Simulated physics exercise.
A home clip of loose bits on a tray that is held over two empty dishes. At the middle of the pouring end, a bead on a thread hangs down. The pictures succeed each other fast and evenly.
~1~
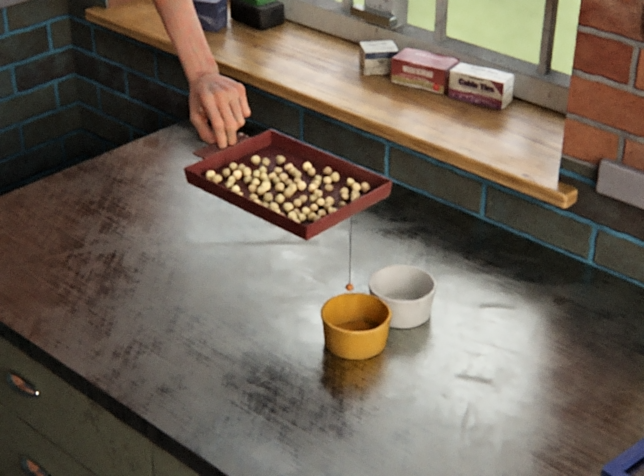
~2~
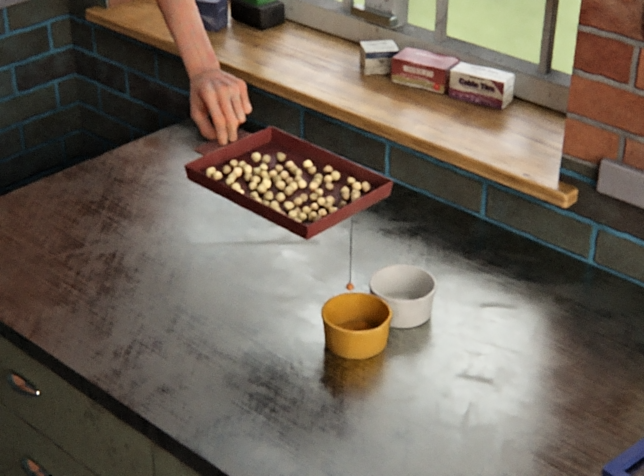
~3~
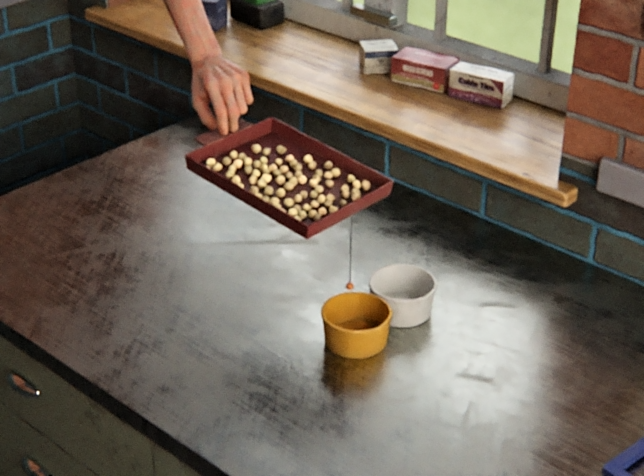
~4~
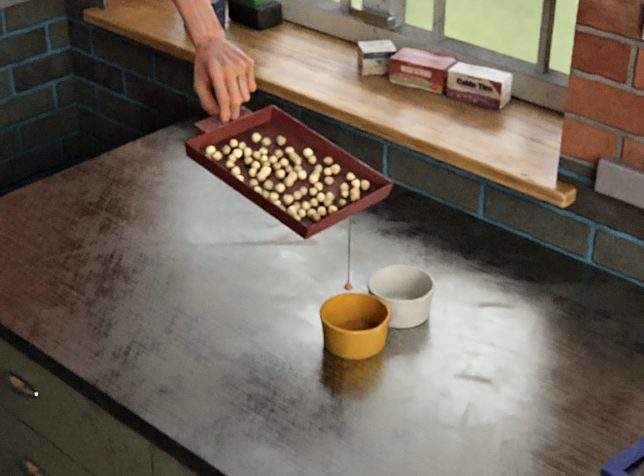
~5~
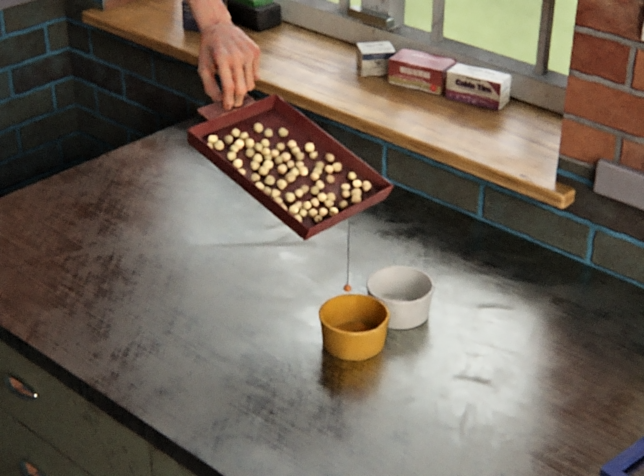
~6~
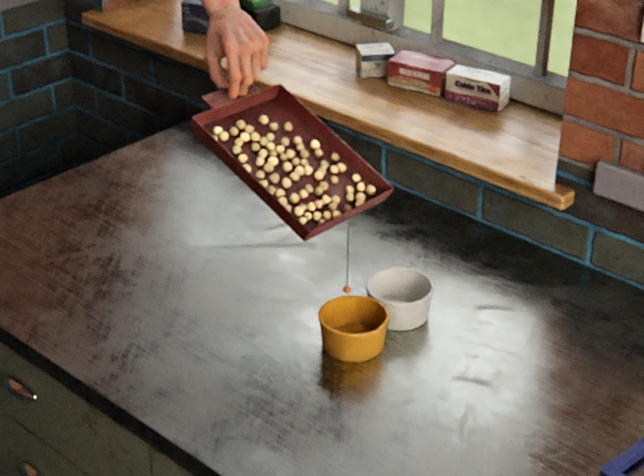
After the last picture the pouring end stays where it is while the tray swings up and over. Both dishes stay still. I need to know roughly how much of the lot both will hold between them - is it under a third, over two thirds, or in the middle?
Third to two thirds.
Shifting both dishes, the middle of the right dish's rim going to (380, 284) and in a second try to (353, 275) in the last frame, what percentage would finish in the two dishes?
First placement: Some 20 %; second placement: Some 0 %.
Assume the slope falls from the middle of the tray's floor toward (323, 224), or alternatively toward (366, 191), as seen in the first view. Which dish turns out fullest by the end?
So, first the one on the left side, and second the one on the right side.
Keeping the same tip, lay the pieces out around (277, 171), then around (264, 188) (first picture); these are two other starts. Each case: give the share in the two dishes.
The first start gives 60 percent and the second 60 percent.
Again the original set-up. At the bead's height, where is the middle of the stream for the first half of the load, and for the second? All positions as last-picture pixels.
The opening part goes through (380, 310); what follows goes through (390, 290).
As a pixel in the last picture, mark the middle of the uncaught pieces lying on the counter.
Estimate: Around (438, 368).
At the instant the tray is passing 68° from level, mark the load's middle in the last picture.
Look about (345, 197) in the last picture.
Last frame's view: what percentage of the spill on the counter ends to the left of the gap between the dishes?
I reckon around 10 per cent.
Soon, tray tipped steeply; all on the tray.
A while on, tray tipped past a quarter turn; most on the tray; a stray few in the left dish; a stray few in the right dish; a small part outside both; a stray few in the air.
Towards the end, tray tipped past a quarter turn; about a third in the left dish; about a quarter in the right dish; about half outside both.
Finally, tray tipped past a quarter turn; about a third in the left dish; about a quarter in the right dish; about half outside both.
